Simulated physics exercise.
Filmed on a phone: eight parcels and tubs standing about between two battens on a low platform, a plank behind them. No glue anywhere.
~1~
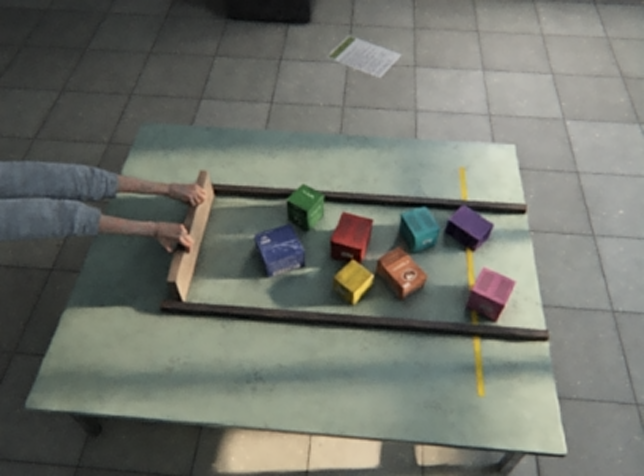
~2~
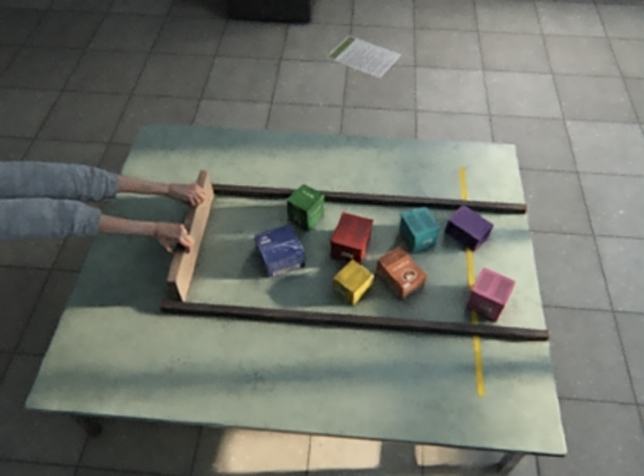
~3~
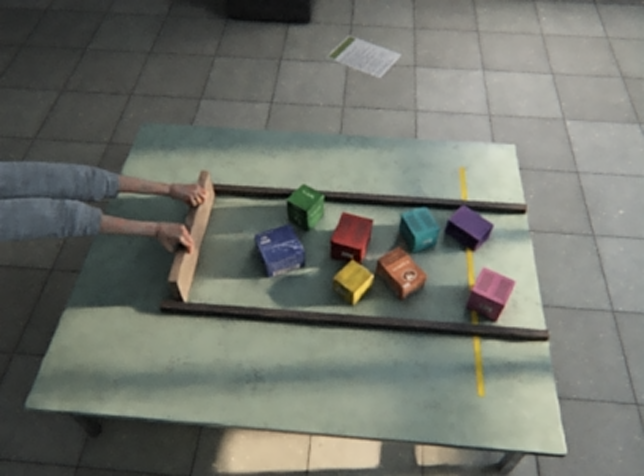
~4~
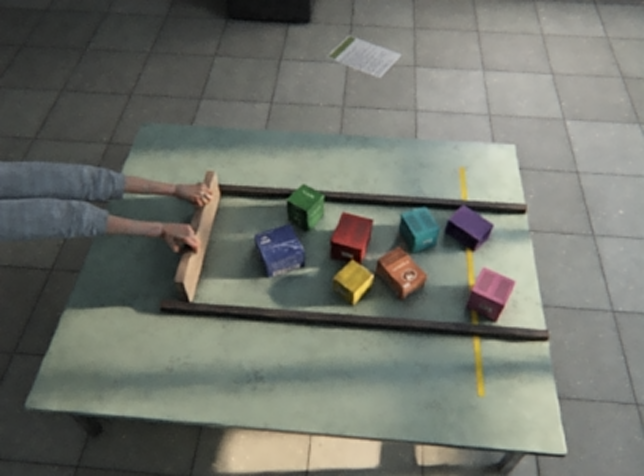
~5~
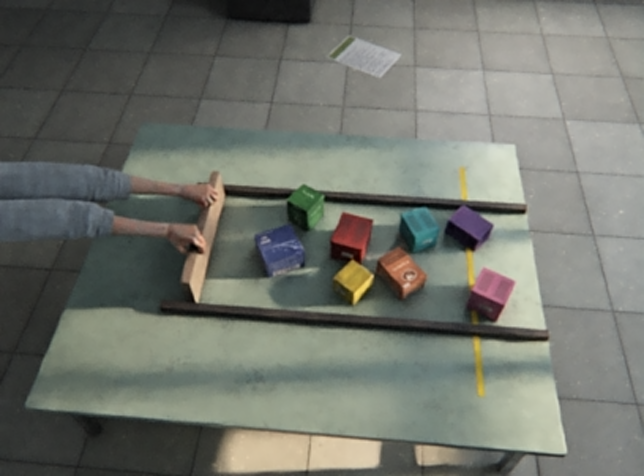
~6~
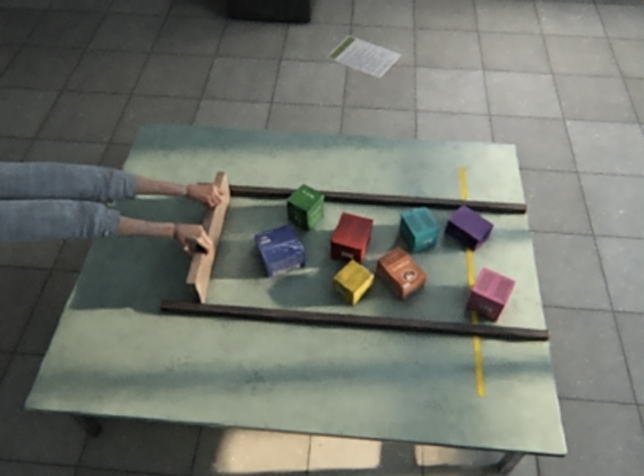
To begin with, eight coloured boxes stand scattered between two dark battens on a pale green table, some near a yellow line at the right, while two hands hold a wooden plank at the left. The hands then slide the plank slightly rightward, and the boxes stay still.
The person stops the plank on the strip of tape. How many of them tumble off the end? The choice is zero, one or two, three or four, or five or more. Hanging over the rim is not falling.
As it turns out, the number that fall off is one or two.
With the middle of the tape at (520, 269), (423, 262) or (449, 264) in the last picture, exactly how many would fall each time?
The counts: 6, 0 and 0.
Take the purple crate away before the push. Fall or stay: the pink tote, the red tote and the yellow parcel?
The pink tote is lost, the red tote holds on, the yellow parcel remains up.
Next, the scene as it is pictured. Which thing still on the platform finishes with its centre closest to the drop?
That is the orange box.
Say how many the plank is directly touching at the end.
The number is 3.
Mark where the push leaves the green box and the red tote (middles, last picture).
About (482, 214), and the other about (507, 244).
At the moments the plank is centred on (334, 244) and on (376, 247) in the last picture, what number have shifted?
By then 4, and 7.
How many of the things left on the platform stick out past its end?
That would be 1.
Soon after, none off yet; pink tote at rest near (490, 295); purple crate at rest near (469, 228); turquoise tote at rest near (419, 230).
In the end, the number that fall off is one or two; gone, purple crate and pink tote.
